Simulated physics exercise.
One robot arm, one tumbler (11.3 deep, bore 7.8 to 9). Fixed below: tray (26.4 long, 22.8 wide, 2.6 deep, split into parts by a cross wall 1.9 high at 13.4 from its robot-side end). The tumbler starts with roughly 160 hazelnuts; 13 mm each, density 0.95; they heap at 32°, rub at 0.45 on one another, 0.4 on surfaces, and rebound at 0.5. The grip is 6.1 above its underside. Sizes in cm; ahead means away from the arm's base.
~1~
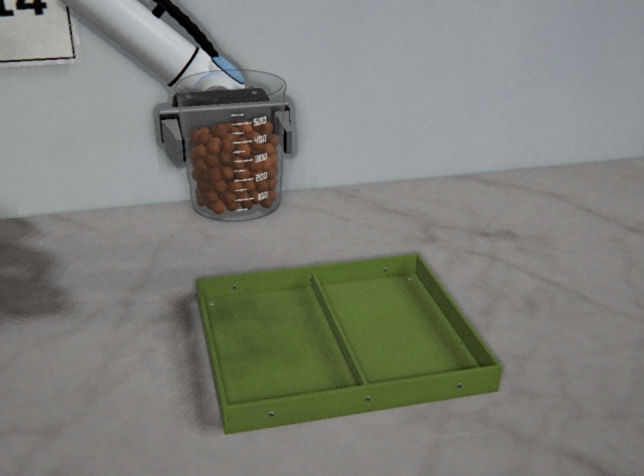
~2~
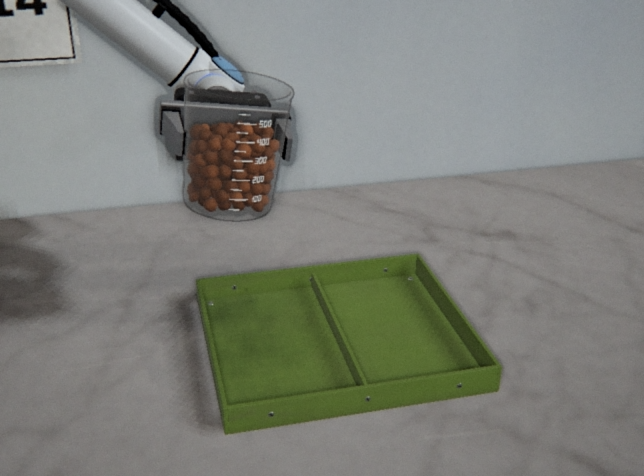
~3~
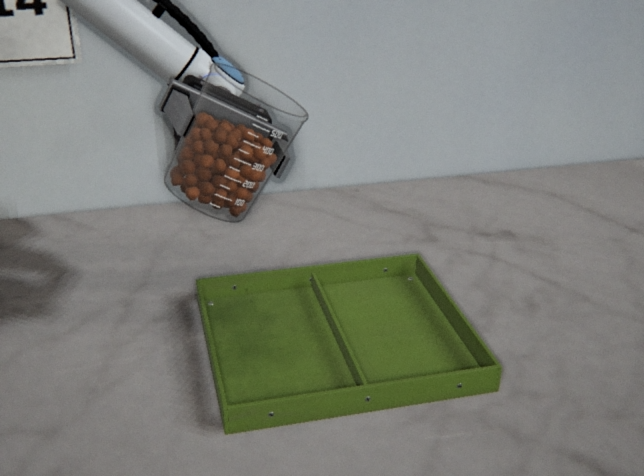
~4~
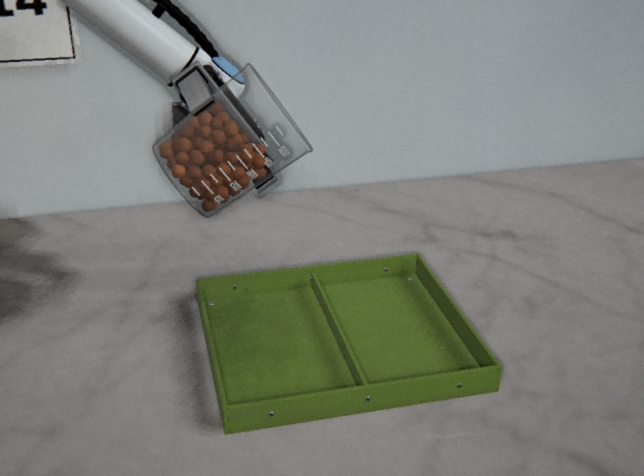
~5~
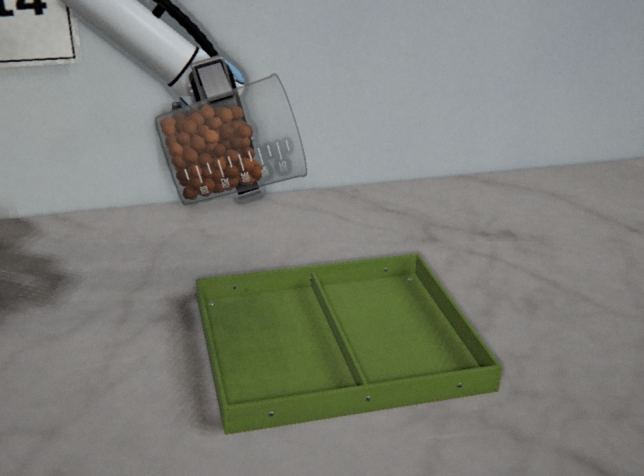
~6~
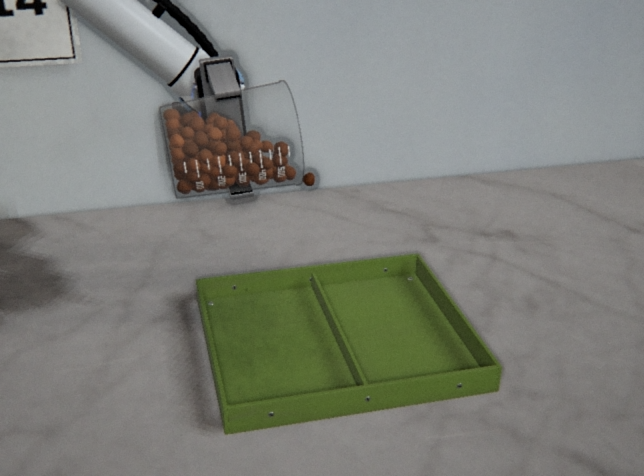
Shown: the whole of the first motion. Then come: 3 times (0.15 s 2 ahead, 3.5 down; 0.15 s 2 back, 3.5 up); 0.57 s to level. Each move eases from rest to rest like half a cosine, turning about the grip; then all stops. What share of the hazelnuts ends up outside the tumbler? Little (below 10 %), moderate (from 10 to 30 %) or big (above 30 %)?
Answer: Moderate; from 10 to 30 % of the hazelnuts finish outside the tumbler.
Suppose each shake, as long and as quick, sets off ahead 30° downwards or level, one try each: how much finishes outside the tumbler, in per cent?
Some 50 and 70 per cent.
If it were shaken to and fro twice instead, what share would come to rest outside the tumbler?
Then about 15 per cent.
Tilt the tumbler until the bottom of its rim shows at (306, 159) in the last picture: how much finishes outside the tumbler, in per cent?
Some 0 per cent.
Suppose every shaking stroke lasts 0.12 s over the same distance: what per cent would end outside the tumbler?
In that case some 25 per cent.
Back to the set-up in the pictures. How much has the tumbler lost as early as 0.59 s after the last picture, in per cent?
Near 15 per cent so far.
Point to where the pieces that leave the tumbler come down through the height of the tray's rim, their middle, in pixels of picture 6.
Near (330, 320).
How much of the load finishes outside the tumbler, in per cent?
Roughly 20 per cent.
Then, 0.59 s later, tilted 85° forward, highest piece 25 above the table; 138 in the tumbler, 10 in the far-side part, 7 in the robot-side part, 3 in flight or on a rim.
Then, 1.18 s later, tilted 45° forward, highest piece 25 above the table; 123 in the tumbler, 17 in the robot-side part, 17 in the far-side part, 1 in flight or on a rim.
Then, 1.67 s later, level, highest piece 26 above the table; 123 in the tumbler, 18 in the far-side part, 17 in the robot-side part.
Then, 2.72 s later, level, highest piece 26 above the table; 123 in the tumbler, 18 in the far-side part, 17 in the robot-side part.
At rest, 123 in the tumbler, 18 in the far-side part, 17 in the robot-side part. That is 22 % outside the tumbler.
